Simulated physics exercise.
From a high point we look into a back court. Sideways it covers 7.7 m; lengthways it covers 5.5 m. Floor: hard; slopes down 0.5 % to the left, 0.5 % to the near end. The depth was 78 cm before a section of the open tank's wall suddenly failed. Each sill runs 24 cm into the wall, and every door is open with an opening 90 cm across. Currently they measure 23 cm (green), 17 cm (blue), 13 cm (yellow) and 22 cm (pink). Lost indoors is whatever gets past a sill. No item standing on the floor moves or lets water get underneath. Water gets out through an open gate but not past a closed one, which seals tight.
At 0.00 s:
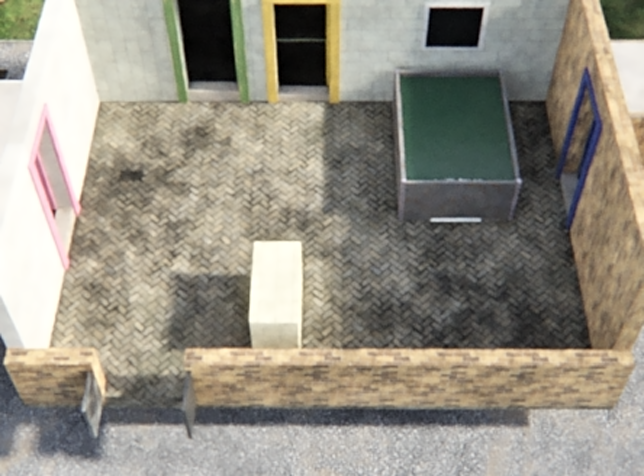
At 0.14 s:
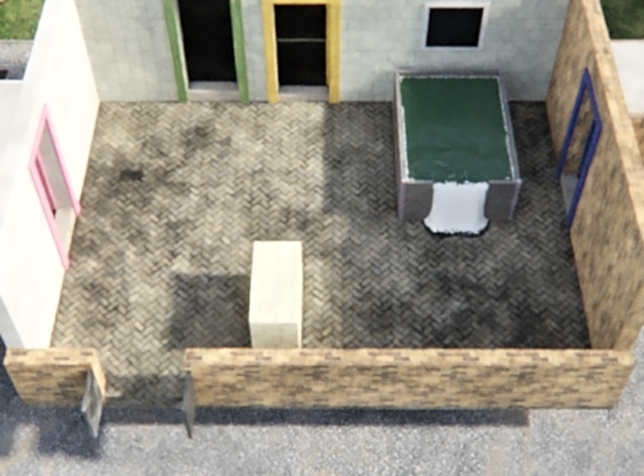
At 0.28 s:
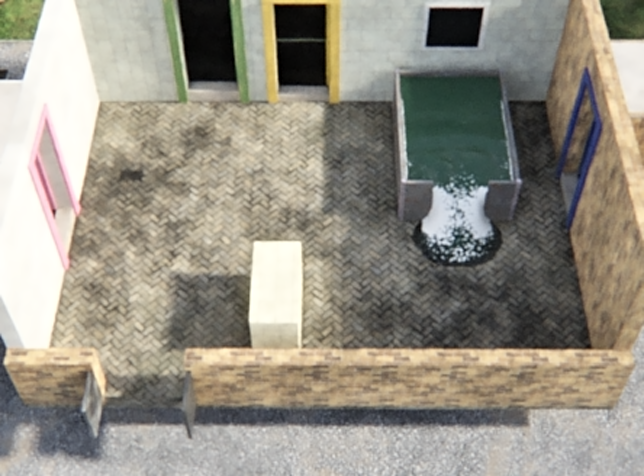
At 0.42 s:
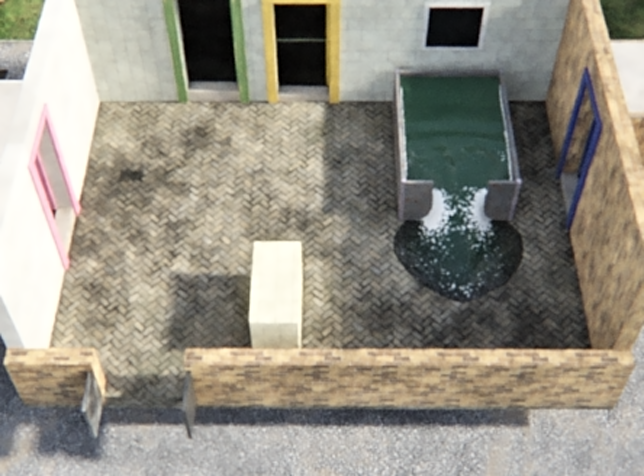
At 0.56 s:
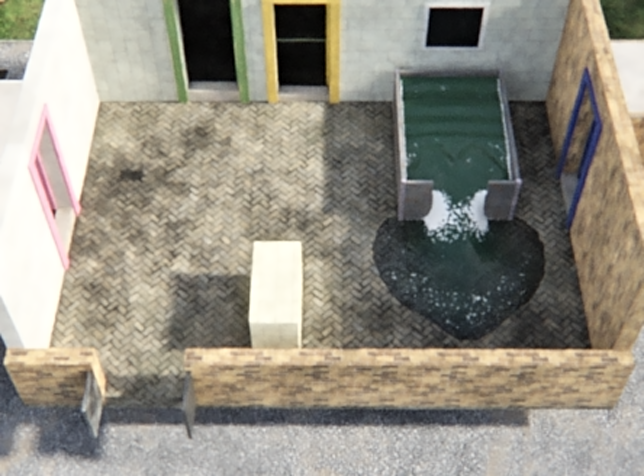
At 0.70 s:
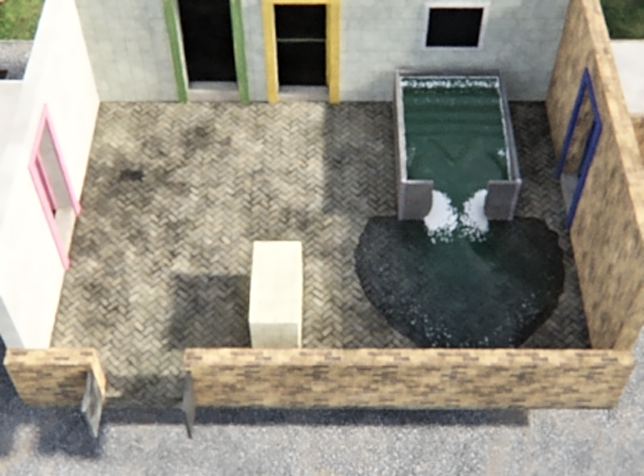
Green water bursts through a gap in the open tank's front wall and spreads across the paving.
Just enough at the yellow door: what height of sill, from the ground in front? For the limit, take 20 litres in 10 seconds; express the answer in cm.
Some 5.5 cm.
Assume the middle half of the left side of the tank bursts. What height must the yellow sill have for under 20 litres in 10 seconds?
With that break, close to 12.5 cm.
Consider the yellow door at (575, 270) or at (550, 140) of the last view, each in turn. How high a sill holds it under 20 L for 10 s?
Around 11.5 and 9.5 cm respectively.
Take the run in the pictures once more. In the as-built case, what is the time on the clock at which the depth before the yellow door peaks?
8.0 s.
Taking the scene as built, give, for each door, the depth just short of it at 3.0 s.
At the green door the depth is 0 cm, at blue 1 cm, at yellow 0 cm and at pink 0 cm.
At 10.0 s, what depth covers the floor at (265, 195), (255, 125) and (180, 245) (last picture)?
Roughly 2, 6 and 2 cm, in turn.
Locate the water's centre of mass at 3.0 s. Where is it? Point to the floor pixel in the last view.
The water's centre is at about (440, 239).
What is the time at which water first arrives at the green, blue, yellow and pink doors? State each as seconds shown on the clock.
The green door gets it at 6.5 s, the blue door at 3.4 s, the yellow door at 6.0 s and the pink door at 4.0 s.
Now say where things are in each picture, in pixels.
The first picture shows still water, 78 cm deep, in the open tank at (454, 128); the yellow door at (303, 57) is dry.
In the second picture, the front is at (438, 234), 0.3 m from the gap at (457, 206); 0.2 m2 of floor is wet, 78 cm left at the back.
In the third picture, the front is at (444, 262), 0.9 m from the gap at (457, 207); 0.9 m2 of floor is wet, 78 cm left at the back.
In the fourth picture, the front is at (451, 295), 1.5 m from the gap at (457, 207); 2.0 m2 of floor is wet, 78 cm left at the back.
In the fifth picture, the gap is at (457, 206), the front 2.1 m out at (459, 333); the back of the open tank holds 76 cm.
In the sixth picture, the gap is at (457, 206), the front 2.7 m out at a hidden place; the back of the open tank holds 69 cm; 3.0 m in a straight line remain to the yellow door at (303, 57).
After 1.4 s water covers 25 % of the floor, deepest (40 cm) near (456, 228); it has not reached the yellow door.
After 3.0 s water covers 35 % of the floor, deepest (26 cm) near (498, 381); it has not reached the yellow door.
After 10.0 s water covers 95 % of the floor, deepest (14 cm) near (381, 381); 7 cm at the yellow door, 0 litres in over its 13 cm sill.
At the yellow door as built, the water arrived by 6.0 s and peaked near 10 cm at 7.8 s.
Run again over the same 10 s with other heights there, 35 litres in over 4 cm, 10 litres over 6.5 cm. The limit of 20 litres is kept from about 5.5 cm up.
